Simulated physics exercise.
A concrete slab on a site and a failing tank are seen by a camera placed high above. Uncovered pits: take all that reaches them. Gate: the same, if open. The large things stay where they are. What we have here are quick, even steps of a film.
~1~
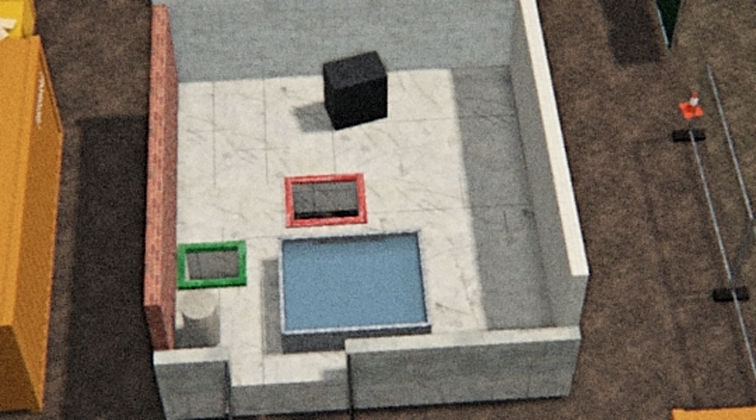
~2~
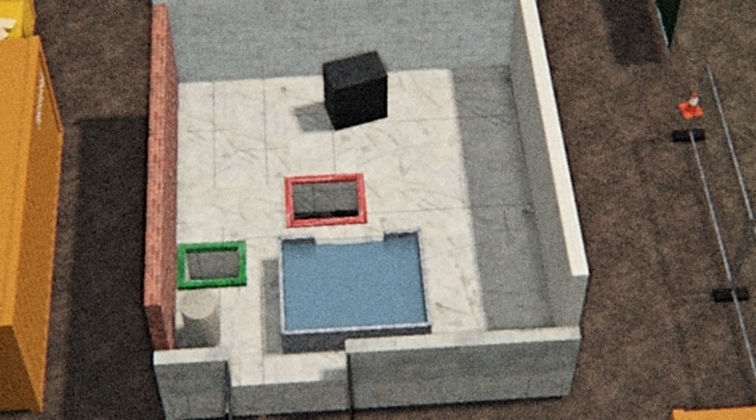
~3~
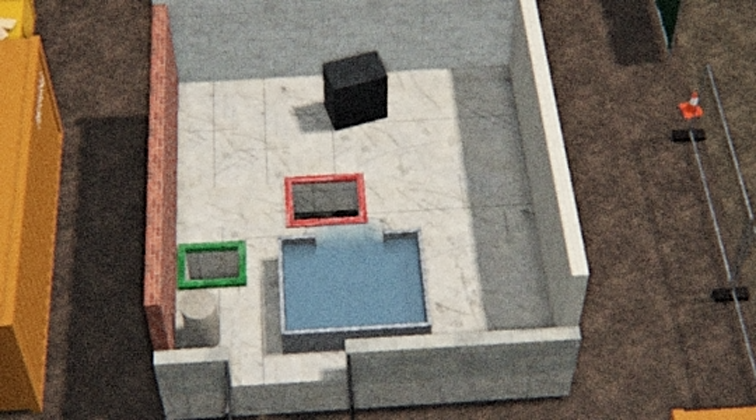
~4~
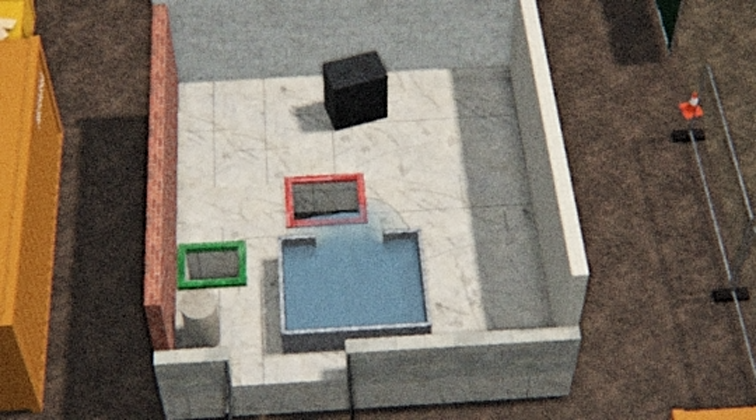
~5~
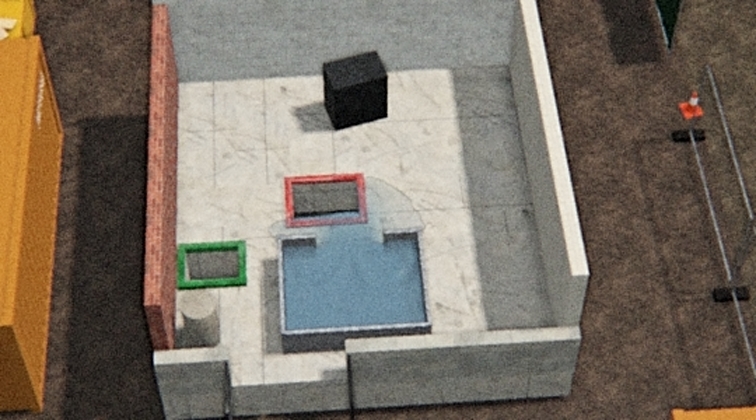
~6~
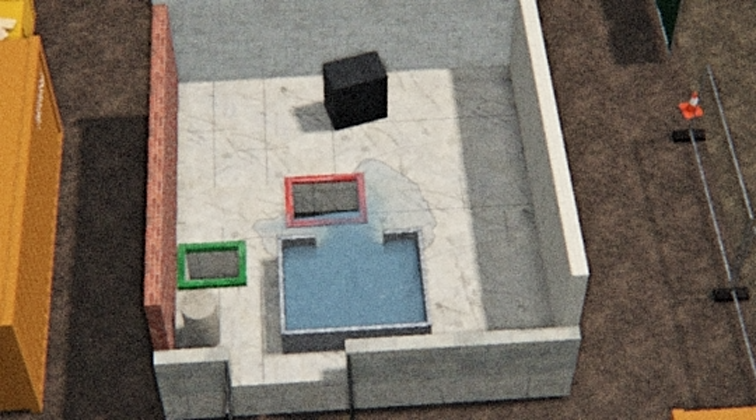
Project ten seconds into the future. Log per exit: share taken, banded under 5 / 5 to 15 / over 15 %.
At the end, gate: Beneath five per cent, green pit: Beneath five per cent, red pit: Past fifteen per cent.
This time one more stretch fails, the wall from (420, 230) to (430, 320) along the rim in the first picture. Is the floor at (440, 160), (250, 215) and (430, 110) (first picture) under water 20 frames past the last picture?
So the first one is drenched, the next left untouched, and the last drenched.
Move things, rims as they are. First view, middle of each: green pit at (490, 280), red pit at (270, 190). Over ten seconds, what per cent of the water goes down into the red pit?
Out of every hundred parts, the red pit gets 10.
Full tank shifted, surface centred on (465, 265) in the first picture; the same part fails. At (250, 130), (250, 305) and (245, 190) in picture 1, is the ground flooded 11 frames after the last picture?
Location one: Bone dry; location two: Bone dry; location three: Bone dry.
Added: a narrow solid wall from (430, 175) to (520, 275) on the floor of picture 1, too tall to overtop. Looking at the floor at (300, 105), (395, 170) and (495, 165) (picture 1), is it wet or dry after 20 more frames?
Running through them in order, the first comes out free from flooding, the second taken by the flood and the last free from flooding.
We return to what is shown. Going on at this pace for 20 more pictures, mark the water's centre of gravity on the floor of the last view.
About (364, 254) in the last view.
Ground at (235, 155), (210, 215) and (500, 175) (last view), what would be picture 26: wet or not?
Taking them in the order given: Spared, then swamped, then swamped.
A moment on, water covers 15 % of the floor; the gate 0 %, the green pit 0 %, the red pit 13 %.
Next, water covers 30 % of the floor; the gate 0 %, the green pit 0 %, the red pit 22 %.
Then, water covers 35 % of the floor; the gate 0 %, the green pit 0 %, the red pit 30 %.
Later, water covers 50 % of the floor; the gate 0 %, the green pit 0 %, the red pit 38 %.
In the end, water covers 85 % of the floor; the gate 1 %, the green pit 0 %, the red pit 42 %.
